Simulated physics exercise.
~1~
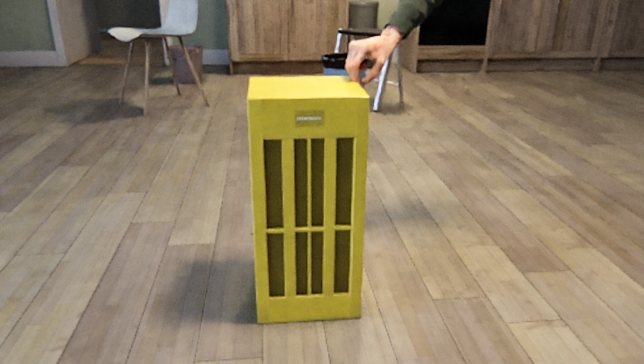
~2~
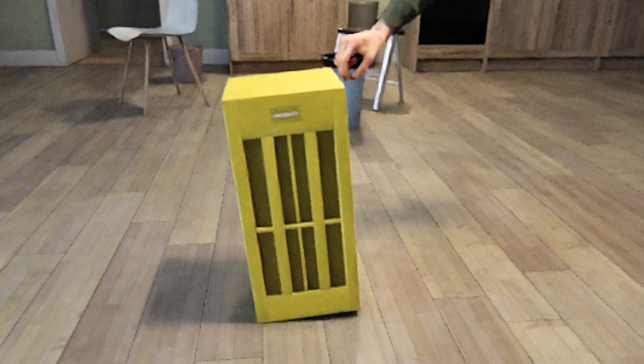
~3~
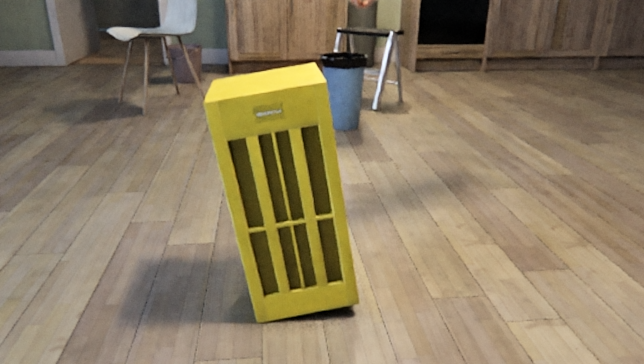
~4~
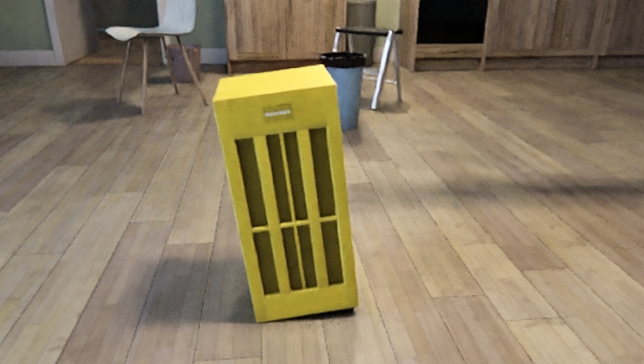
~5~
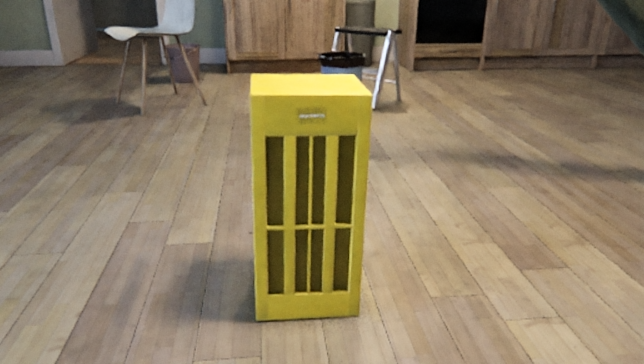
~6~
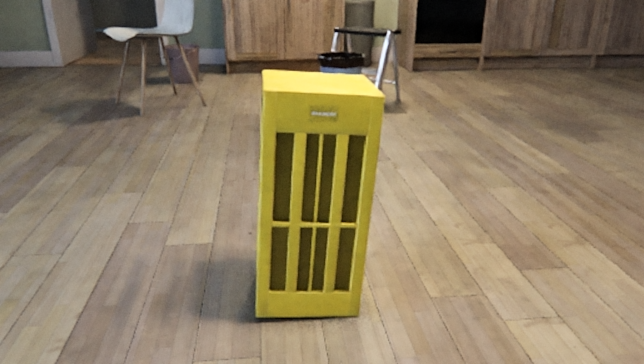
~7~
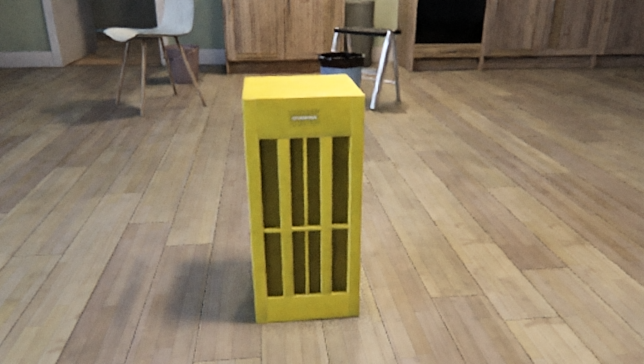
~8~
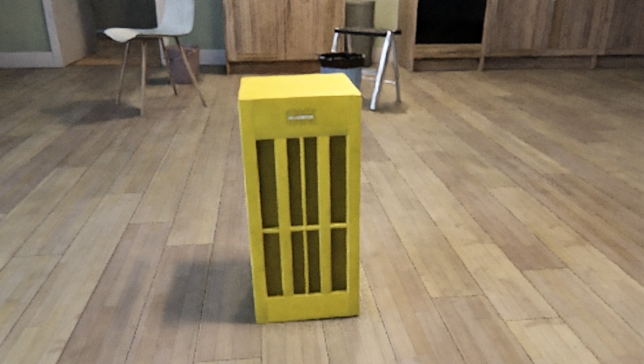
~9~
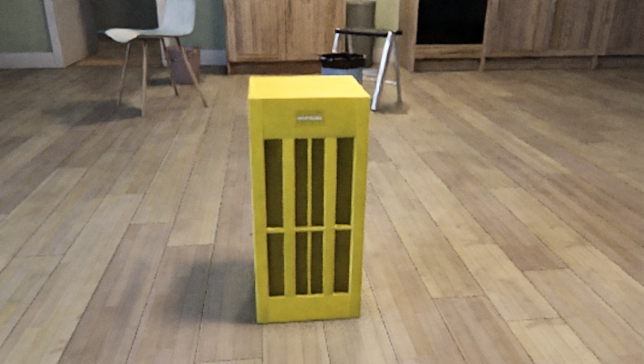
Yellow crate tipping left under a hand's push, rocking back to the right, wobbling slightly and settling upright on the wooden floor.
